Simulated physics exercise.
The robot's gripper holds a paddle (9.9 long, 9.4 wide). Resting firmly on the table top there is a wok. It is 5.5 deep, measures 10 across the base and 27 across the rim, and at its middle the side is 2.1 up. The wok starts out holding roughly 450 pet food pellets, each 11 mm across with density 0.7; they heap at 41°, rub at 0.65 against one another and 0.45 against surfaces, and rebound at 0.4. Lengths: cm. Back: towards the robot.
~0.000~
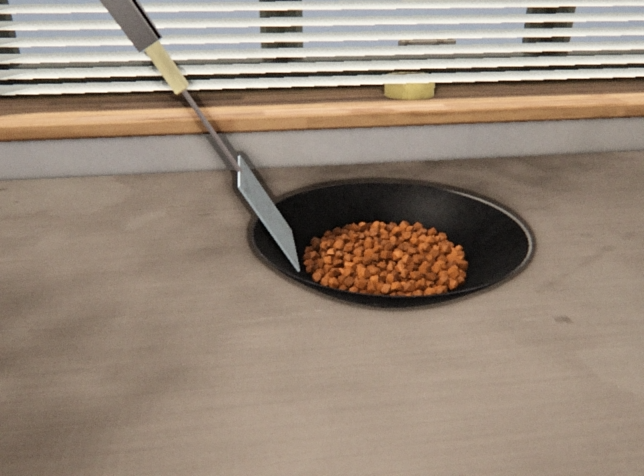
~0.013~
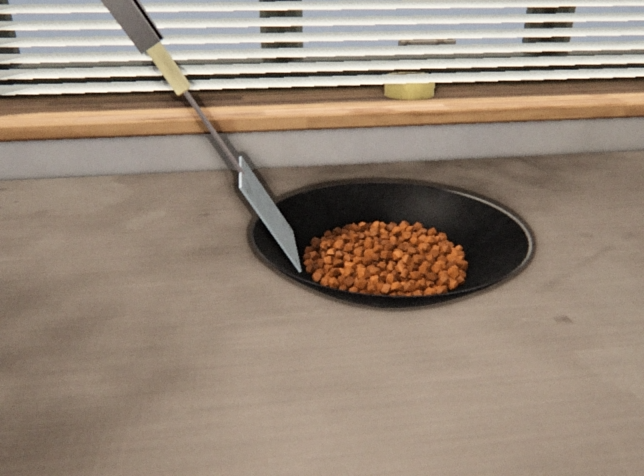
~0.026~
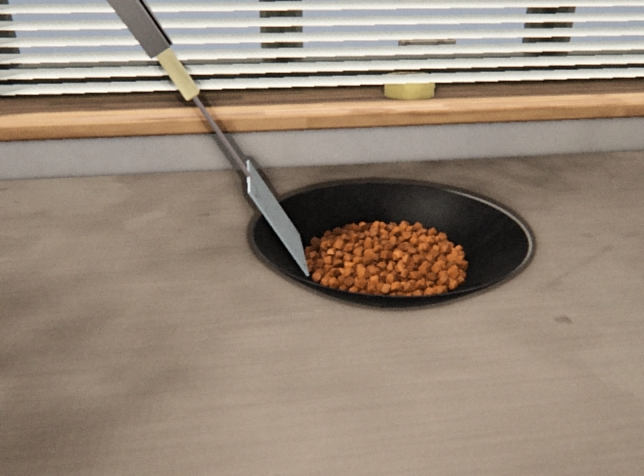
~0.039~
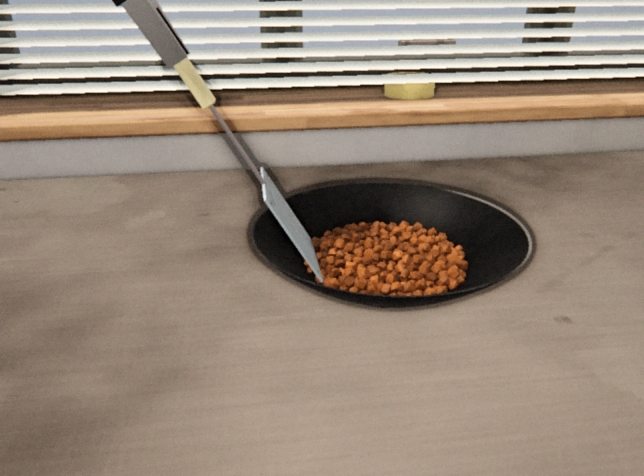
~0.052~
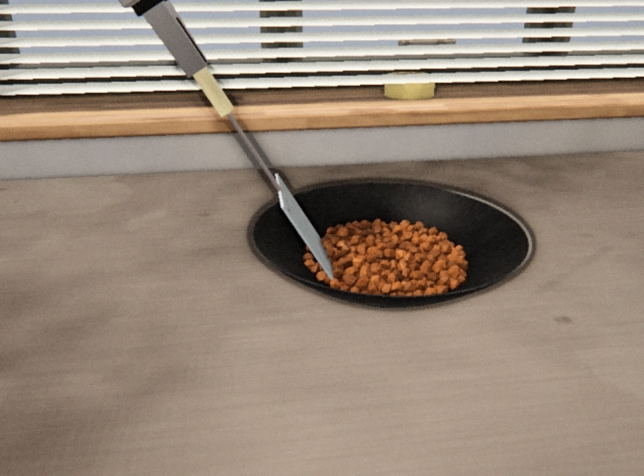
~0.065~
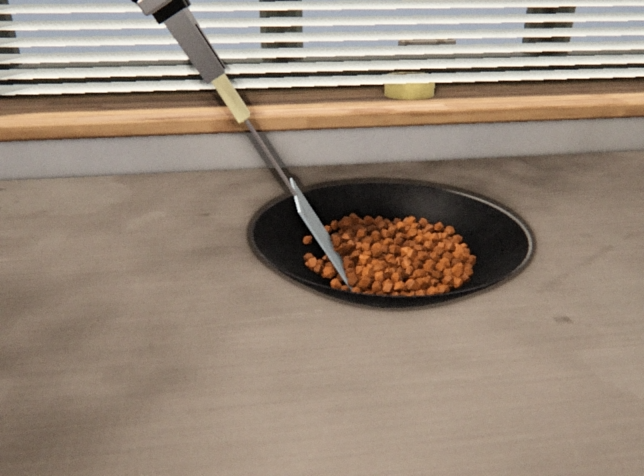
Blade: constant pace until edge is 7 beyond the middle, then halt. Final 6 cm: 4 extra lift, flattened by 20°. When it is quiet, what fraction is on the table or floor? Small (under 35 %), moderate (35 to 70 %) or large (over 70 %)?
Moderate.
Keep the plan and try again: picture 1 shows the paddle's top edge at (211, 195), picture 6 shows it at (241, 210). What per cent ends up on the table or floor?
Around 10 per cent finishes there.
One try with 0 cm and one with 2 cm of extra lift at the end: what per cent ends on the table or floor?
I'd say close to 40 percent for the first and close to 55 percent for the second.
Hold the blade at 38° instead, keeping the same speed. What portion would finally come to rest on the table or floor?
Some 35 in a hundred.
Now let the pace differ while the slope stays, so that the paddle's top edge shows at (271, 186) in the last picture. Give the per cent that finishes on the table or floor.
20 %.
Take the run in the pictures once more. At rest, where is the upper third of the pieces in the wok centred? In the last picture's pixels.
It is centred near (460, 239) in the last view.
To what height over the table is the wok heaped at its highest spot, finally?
Top of the heap: Roughly 6.0 cm above the table top.
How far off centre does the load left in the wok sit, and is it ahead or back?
It sits near 4.0 centimetres ahead of centre.
By 0.10 s, sloping 60°, highest piece 7 above the table; 450 in the wok.
By 0.13 s, sloping 54°, highest piece 10 above the table; 450 in the wok.
By 0.34 s, sloping 40°, highest piece 16 above the table; 242 in the wok, 101 on the table or floor, 107 on the blade or in flight.
By 1.39 s, sloping 40°, highest piece 6 above the table; 242 in the wok, 208 on the table or floor.
Final count, 242 in the wok, 208 on the table or floor. That is 46 % on the table or floor.
